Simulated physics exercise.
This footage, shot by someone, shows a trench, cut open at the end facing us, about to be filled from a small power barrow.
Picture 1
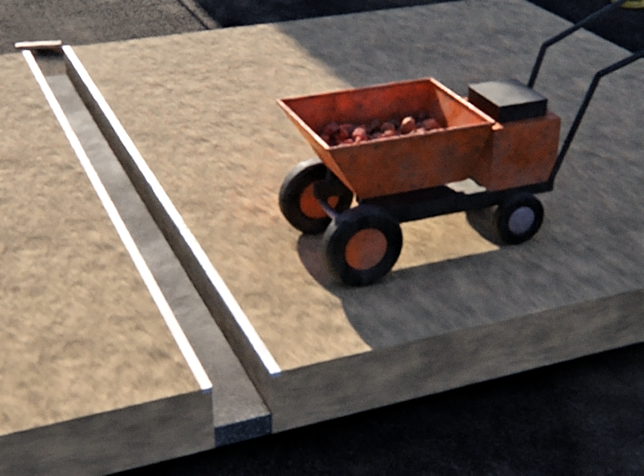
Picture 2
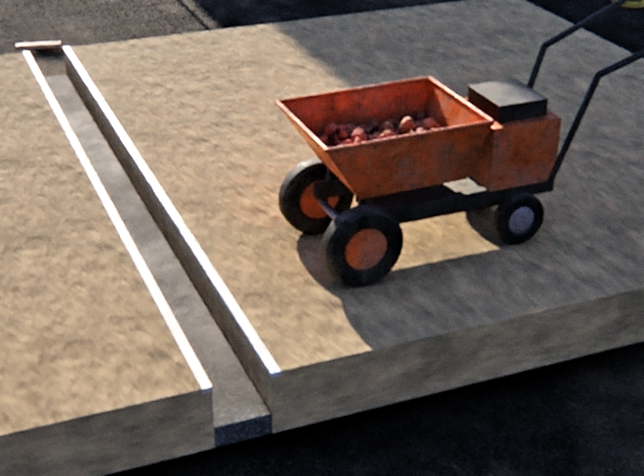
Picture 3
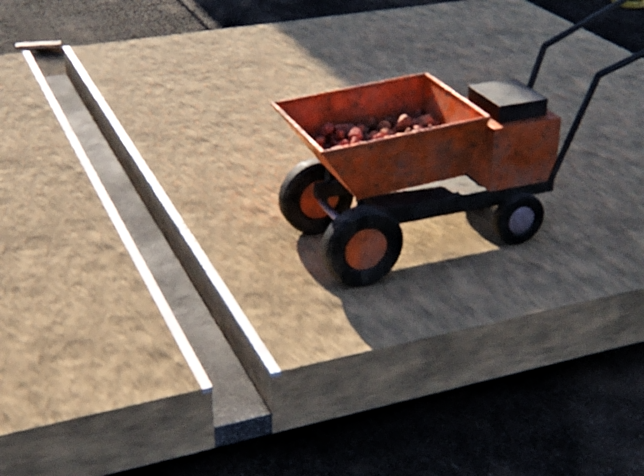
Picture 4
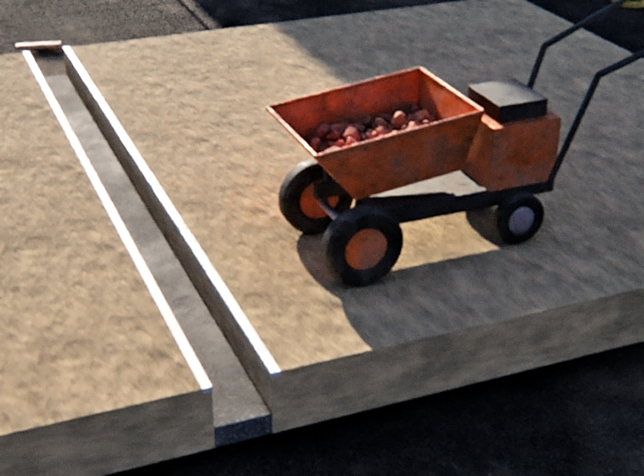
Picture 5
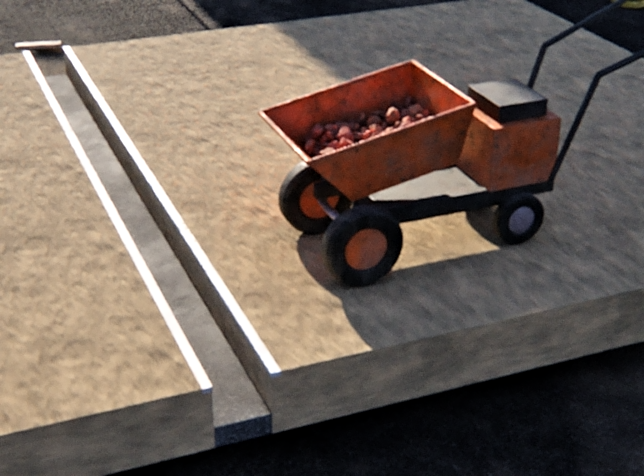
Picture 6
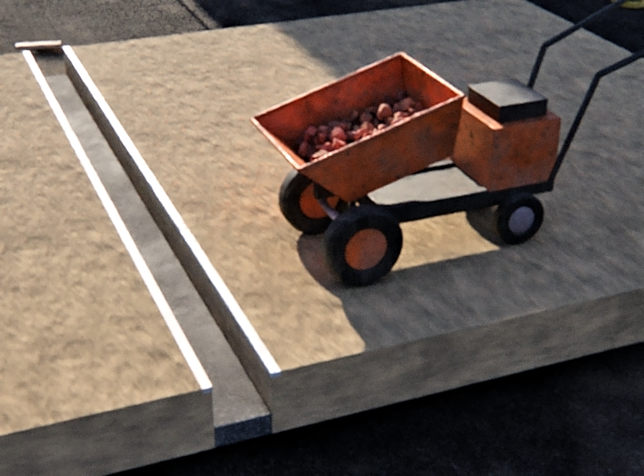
Orange skip of rubble on a small power barrow tilting gradually forward to the left, wheels still, beside a narrow open-ended trench.
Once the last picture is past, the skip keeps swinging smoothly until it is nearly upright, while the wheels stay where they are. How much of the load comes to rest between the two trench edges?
The trench is going to be left with upwards of half the load.
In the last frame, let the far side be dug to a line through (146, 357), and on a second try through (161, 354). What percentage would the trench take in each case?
The first case gives around 90 percent, and the second around 90 percent.
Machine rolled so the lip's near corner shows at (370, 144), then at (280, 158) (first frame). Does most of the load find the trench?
Place one, the lesser portion; place two, the greater portion.
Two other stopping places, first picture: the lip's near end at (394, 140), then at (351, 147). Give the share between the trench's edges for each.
The first gives 10 %, the second 50 %.
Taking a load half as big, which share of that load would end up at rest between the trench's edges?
My estimate is near 90 per cent.
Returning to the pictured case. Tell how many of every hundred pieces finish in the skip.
Close to 0 in a hundred.
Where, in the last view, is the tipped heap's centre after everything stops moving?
Around (191, 305).
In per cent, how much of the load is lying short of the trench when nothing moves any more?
My estimate is close to 10 in a hundred.
Soon after the last picture, skip tipped steeply; all in the skip.
A little later, skip tipped steeply; nearly all in the skip; a stray few short of the trench; a stray few in or heaped over the trench; a stray few falling.
Later still, skip tipped right over; about a quarter in the skip; a small part short of the trench; most in or heaped over the trench.
By the end, skip tipped right over; a small part short of the trench; nearly all in or heaped over the trench; none beyond it.
